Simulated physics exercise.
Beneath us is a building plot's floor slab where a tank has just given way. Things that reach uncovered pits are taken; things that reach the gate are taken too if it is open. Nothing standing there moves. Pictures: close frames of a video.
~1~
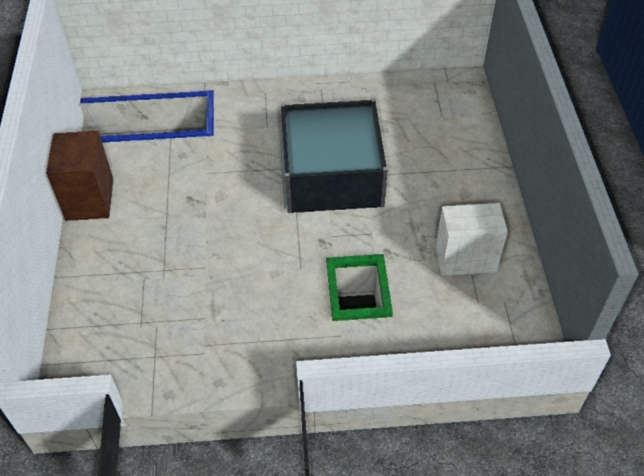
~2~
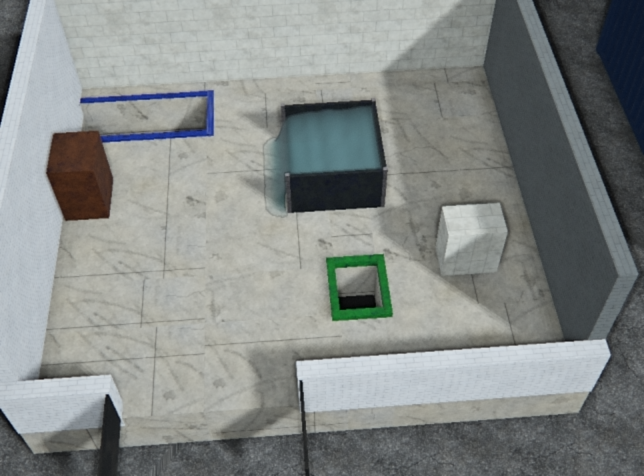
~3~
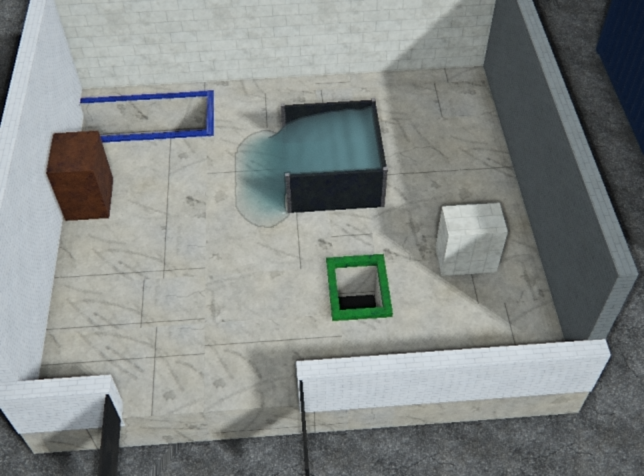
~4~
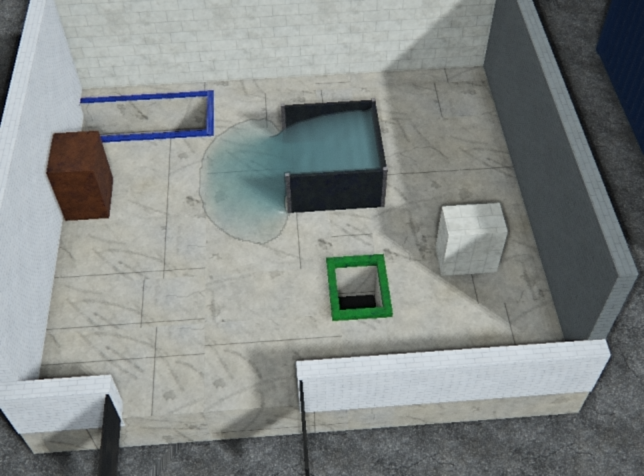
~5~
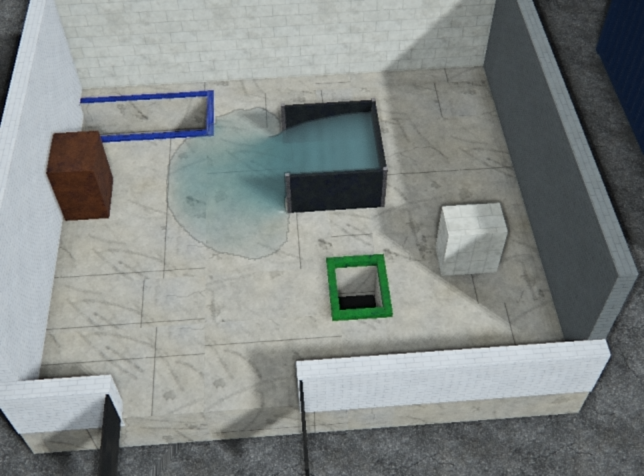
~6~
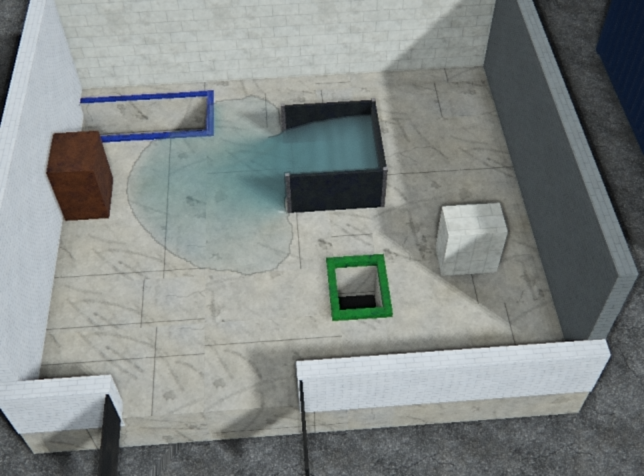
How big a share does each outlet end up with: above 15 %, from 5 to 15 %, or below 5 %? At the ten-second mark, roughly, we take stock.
The result: The gate gets above 15 %; the blue pit gets above 15 %; the green pit gets below 5 %.
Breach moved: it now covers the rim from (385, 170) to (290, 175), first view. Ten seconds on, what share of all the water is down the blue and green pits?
Estimates in per cent: Blue 0, green 25.
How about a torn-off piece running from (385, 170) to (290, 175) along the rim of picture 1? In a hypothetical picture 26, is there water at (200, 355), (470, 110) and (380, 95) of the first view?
Spot by spot: Soaked through, then unaffected, then unaffected.
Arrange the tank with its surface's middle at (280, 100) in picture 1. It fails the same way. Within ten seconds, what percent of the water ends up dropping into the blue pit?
Within ten seconds, 50 percent of the total ends up in the blue pit.
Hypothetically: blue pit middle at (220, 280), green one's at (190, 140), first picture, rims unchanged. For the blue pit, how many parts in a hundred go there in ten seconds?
Result - blue pit, 10 in a hundred.
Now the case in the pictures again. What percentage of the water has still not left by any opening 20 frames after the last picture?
I'd say roughly 78 percent.
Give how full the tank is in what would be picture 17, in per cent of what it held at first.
Around 20 in a hundred, give or take.
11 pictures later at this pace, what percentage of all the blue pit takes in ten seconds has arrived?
My figure is 45 in a hundred.
A moment on, water covers 30 % of the floor; the gate 0 %, the blue pit 3 %, the green pit 0 %.
Next, water covers 35 % of the floor; the gate 0 %, the blue pit 12 %, the green pit 0 %.
Then, water covers 40 % of the floor; the gate 1 %, the blue pit 21 %, the green pit 0 %.
Later, water covers 55 % of the floor; the gate 8 %, the blue pit 25 %, the green pit 0 %.
In the end, water covers 70 % of the floor; the gate 21 %, the blue pit 25 %, the green pit 0 %.
